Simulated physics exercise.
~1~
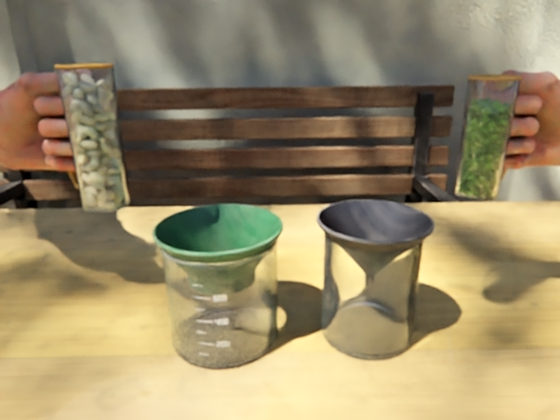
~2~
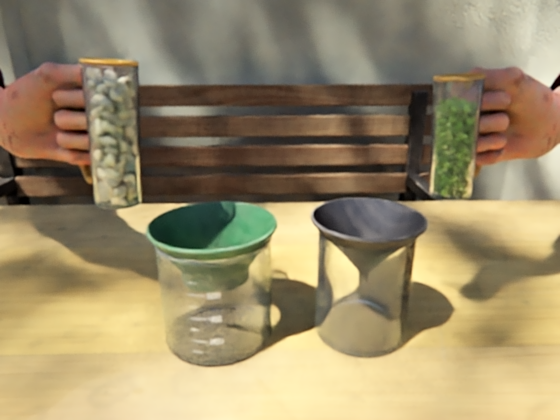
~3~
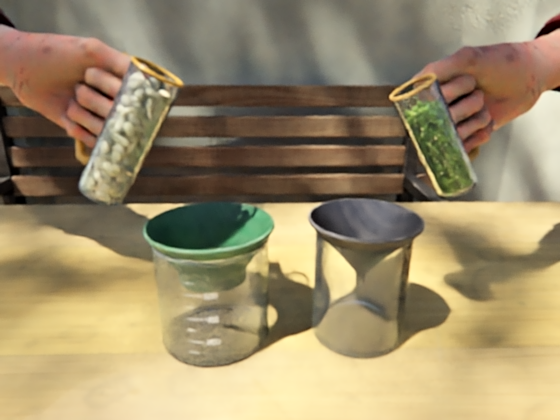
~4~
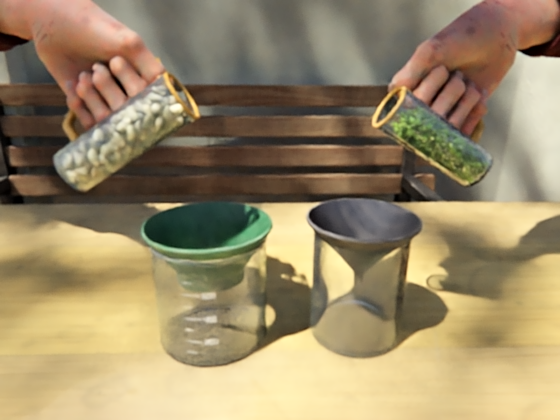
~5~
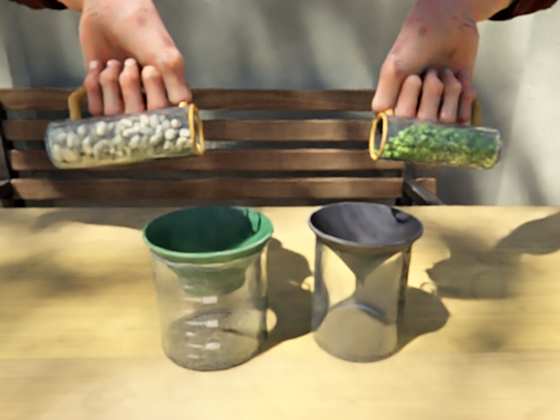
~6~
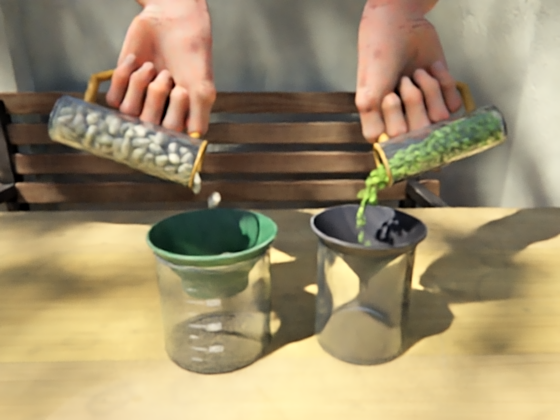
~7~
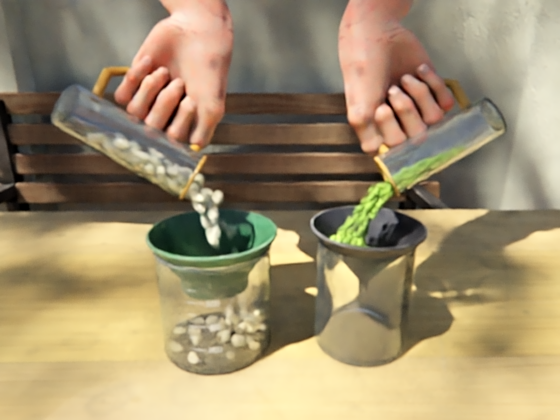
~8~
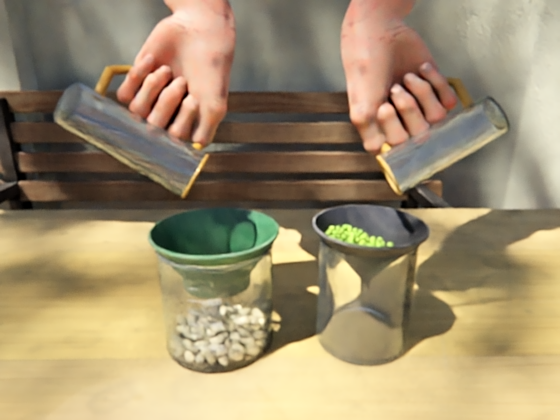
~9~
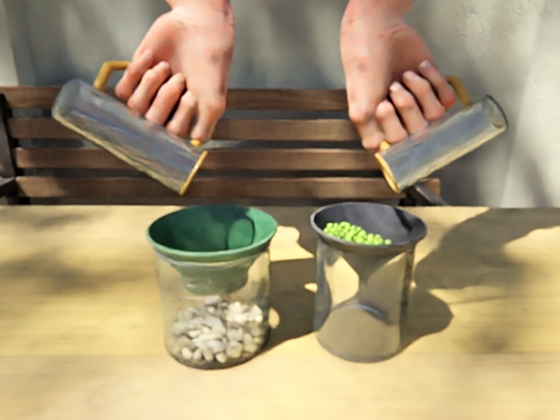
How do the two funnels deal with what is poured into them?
The green funnel on the left lets all the pale pieces through into its jar. The grey funnel on the right jams, so the green pieces stay in it and none reach the jar below.
Two hands hold clear cups with yellow rims above a sunlit wooden table, seen from the front by a slightly swaying camera, with a brown slatted bench and grey wall behind. The left cup holds whitish pebble-like pieces and the right one small green pieces, above clear jars topped by a green funnel and a dark grey funnel. The hands draw inward and tip the cups onto their sides, then further down. Green pieces stream out at right while pale ones tumble out at left. Finally both cups are empty, the pale pieces lie in the left jar, and the green ones stay stuck in the grey funnel.
